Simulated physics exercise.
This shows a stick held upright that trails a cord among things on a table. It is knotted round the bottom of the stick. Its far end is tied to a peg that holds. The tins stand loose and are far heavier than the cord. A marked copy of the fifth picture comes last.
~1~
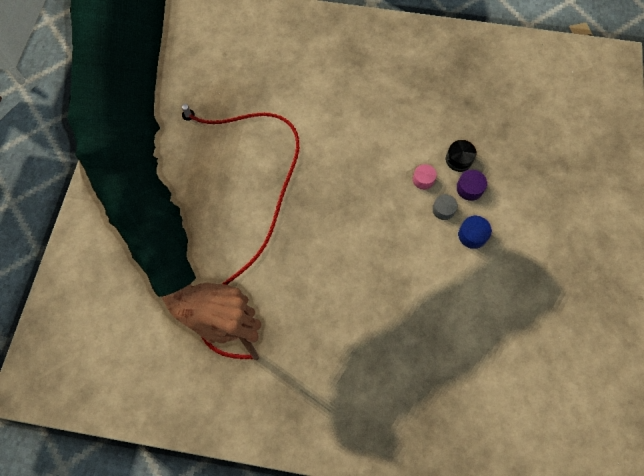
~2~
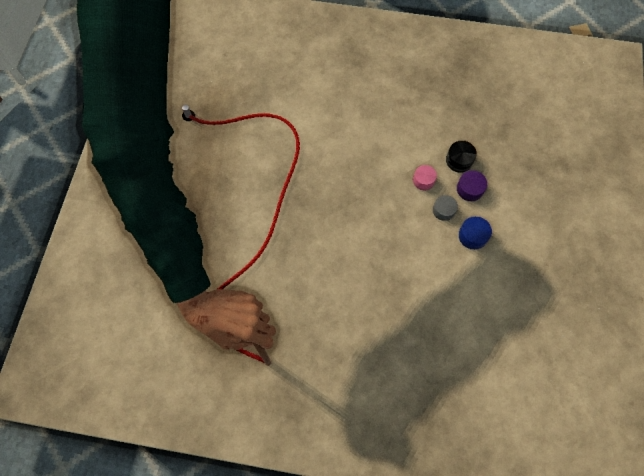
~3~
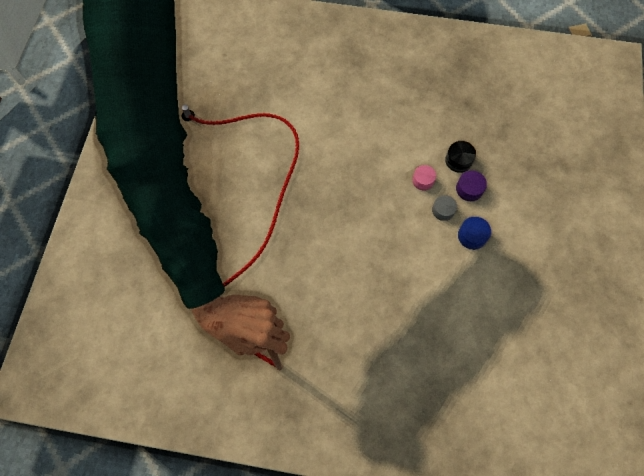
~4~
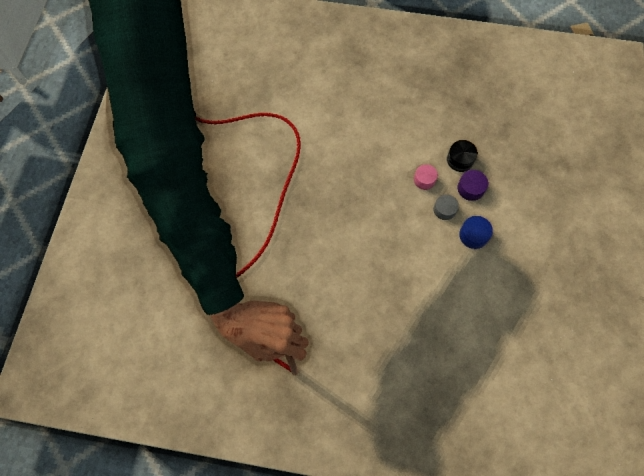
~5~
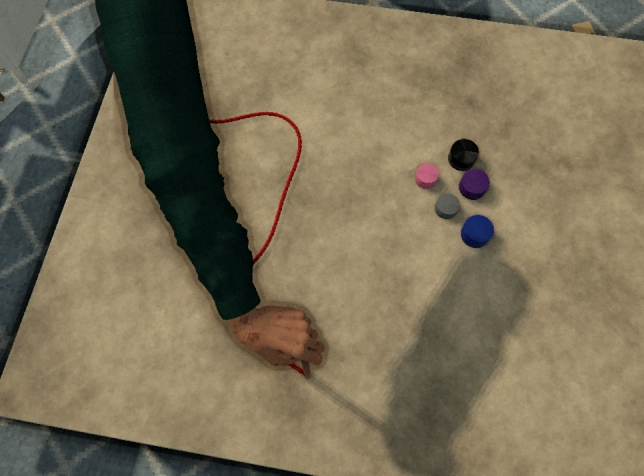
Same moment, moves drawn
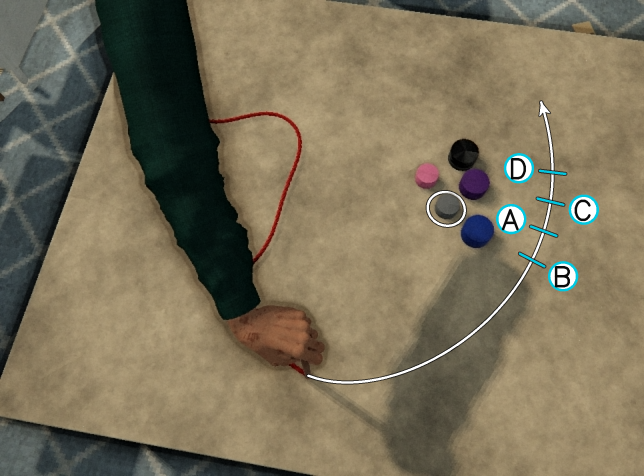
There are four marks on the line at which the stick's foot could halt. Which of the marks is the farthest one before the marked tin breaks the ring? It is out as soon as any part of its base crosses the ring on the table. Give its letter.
Up to mark D.
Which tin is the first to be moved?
The blue tin.
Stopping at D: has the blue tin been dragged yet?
By then, yes.
On the marked copy, A at (544, 231); B at (532, 260); C at (550, 202); D at (553, 172); the ring at (446, 209); the route from (308, 376) via (514, 289) to (541, 102).
Following D. Soon after the start, foot of the stick (440, 355); grey tin (447, 206).
Later, foot of the stick (529, 265); grey tin (447, 206).
In the end, foot of the stick (552, 173); blue tin (475, 210); grey tin (447, 206); the grey tin is still in its ring.
As for the rest, A is safe but short; B is safe but short; C is safe but short.
